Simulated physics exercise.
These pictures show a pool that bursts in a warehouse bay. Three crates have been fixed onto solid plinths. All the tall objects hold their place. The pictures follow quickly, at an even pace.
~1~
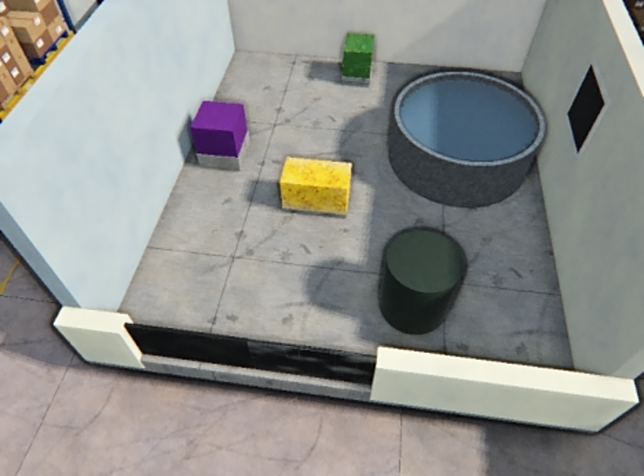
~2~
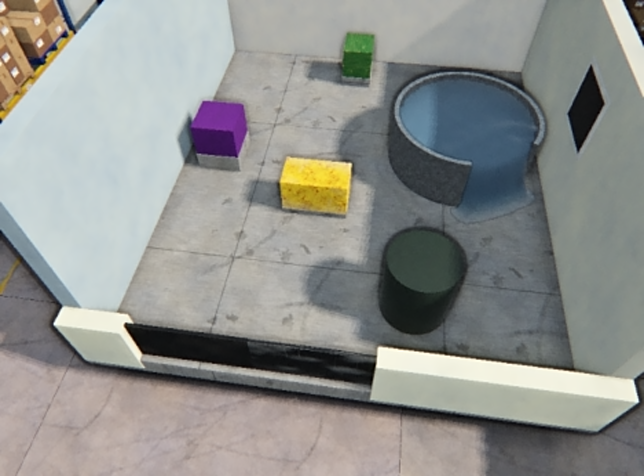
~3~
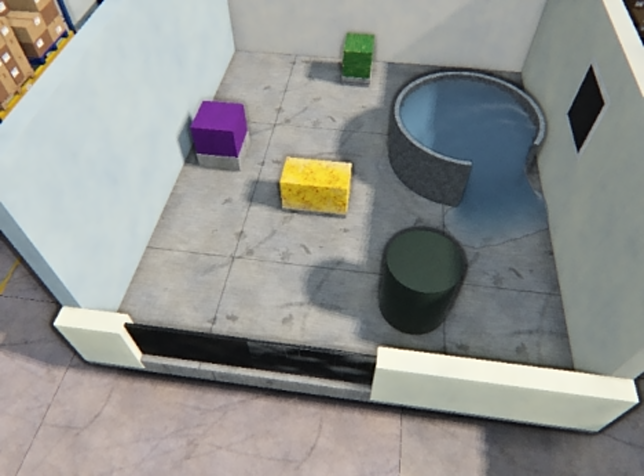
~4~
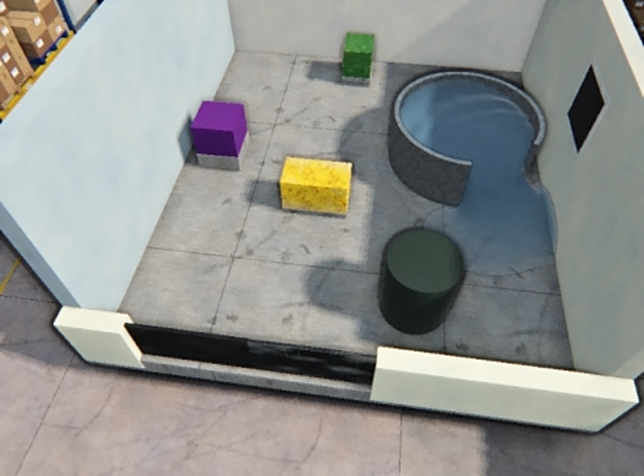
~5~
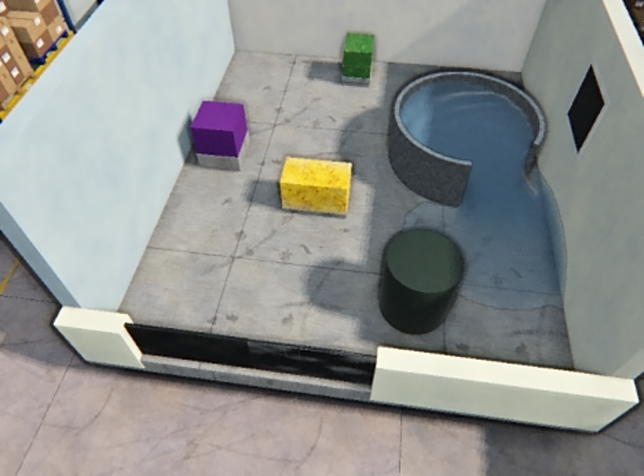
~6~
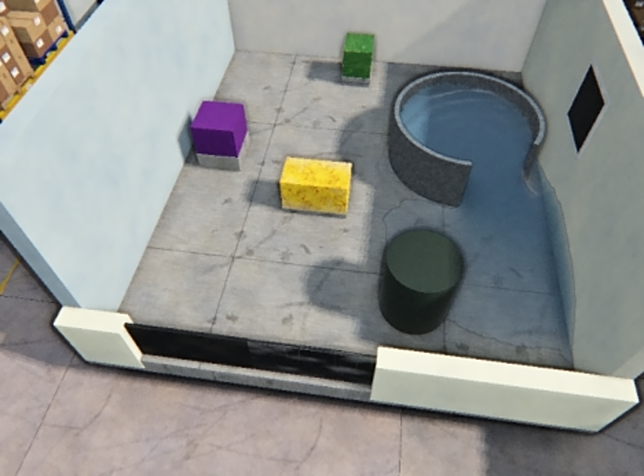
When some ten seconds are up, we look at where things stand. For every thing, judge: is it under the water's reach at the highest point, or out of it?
The yellow crate meets the water, the green crate never meets the water, the purple crate never meets the water.
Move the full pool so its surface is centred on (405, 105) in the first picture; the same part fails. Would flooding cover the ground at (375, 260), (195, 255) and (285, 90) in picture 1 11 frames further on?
First drenched; next unwetted; last unwetted.
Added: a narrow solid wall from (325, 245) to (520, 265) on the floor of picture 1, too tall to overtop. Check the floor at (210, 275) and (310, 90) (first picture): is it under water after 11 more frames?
As listed: No water, no water.
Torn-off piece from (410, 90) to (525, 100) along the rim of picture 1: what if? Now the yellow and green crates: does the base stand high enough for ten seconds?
Yellow: Overtopped; green: Overtopped.
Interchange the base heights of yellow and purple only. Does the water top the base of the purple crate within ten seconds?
Note: Purple crate is flooded.
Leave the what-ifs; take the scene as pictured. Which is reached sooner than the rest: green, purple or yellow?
The answer is the yellow one.
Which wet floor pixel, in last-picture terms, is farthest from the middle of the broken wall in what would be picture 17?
Near (243, 355).
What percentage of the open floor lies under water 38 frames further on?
I'd say 90 per cent.
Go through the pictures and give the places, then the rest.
In the first picture, still water in the pool at (467, 118).
In the second picture, the front is at (456, 213), out from the gap at (497, 188).
In the third picture, water pours out at (497, 190) and has run to a hidden place.
In the fourth picture, water pours out at (496, 191) and has run to (479, 269).
In the fifth picture, water pours out at (496, 191) and has run to (563, 304).
In the sixth picture, water pours out at (496, 191) and has run to (572, 358).
A moment on, water covers 20 % of the floor; the yellow crate not reached, the green crate not reached, the purple crate not reached.
Next, water covers 30 % of the floor; the yellow crate water round its plinth, the green crate not reached, the purple crate not reached.
Then, water covers 50 % of the floor; the yellow crate water round its plinth, the green crate not reached, the purple crate not reached.
Later, water covers 90 % of the floor; the yellow crate water round its plinth, the green crate water round its plinth, the purple crate water round its plinth.
In the end, water covers 100 % of the floor; the yellow crate was topped, the green crate stayed above the water, the purple crate stayed above the water.
